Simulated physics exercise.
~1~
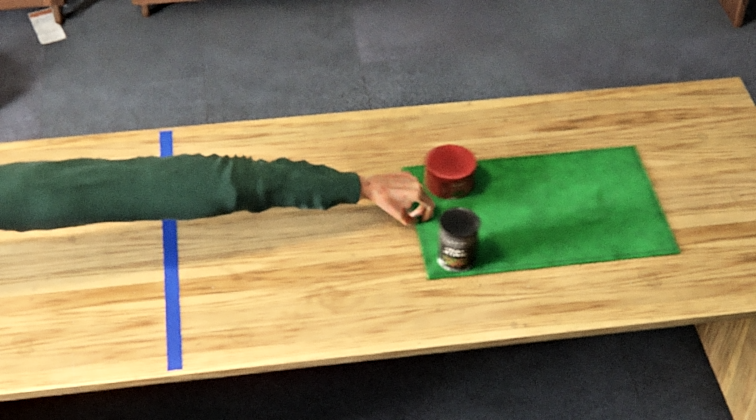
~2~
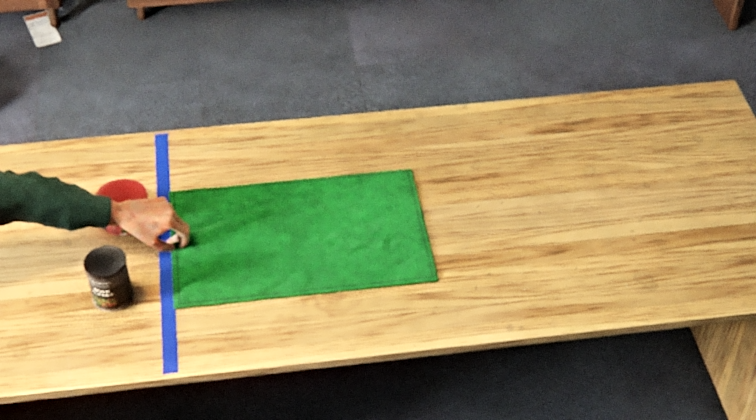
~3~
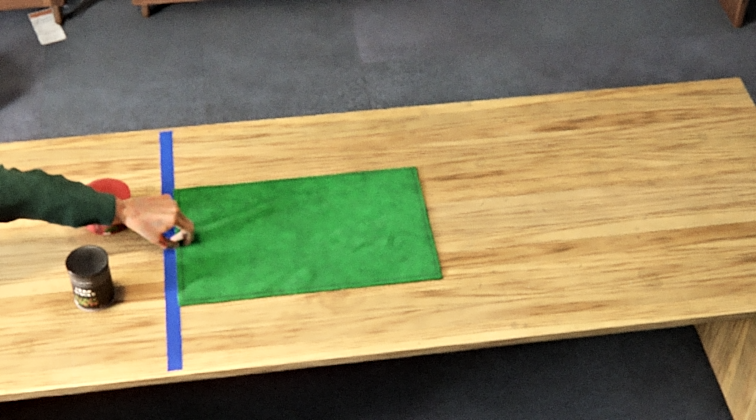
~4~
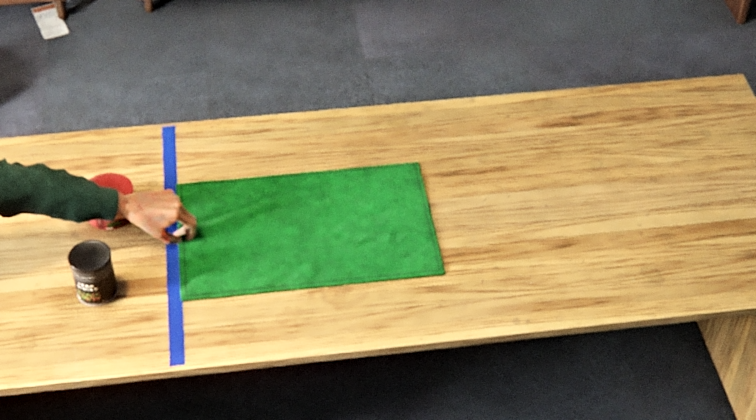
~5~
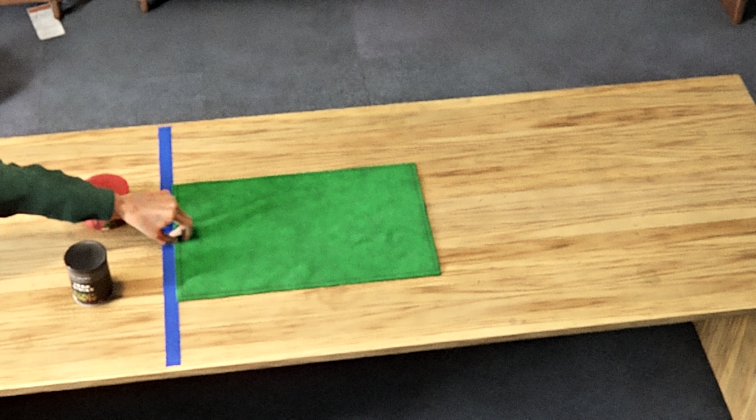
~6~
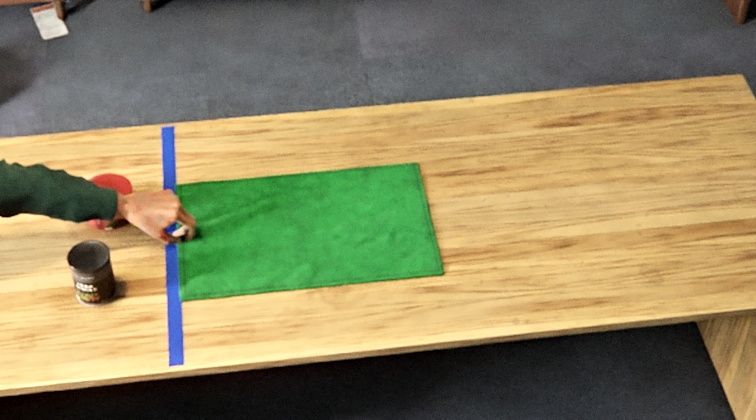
A green mat pulled left by a hand stops at blue tape, tin and tub sliding off.
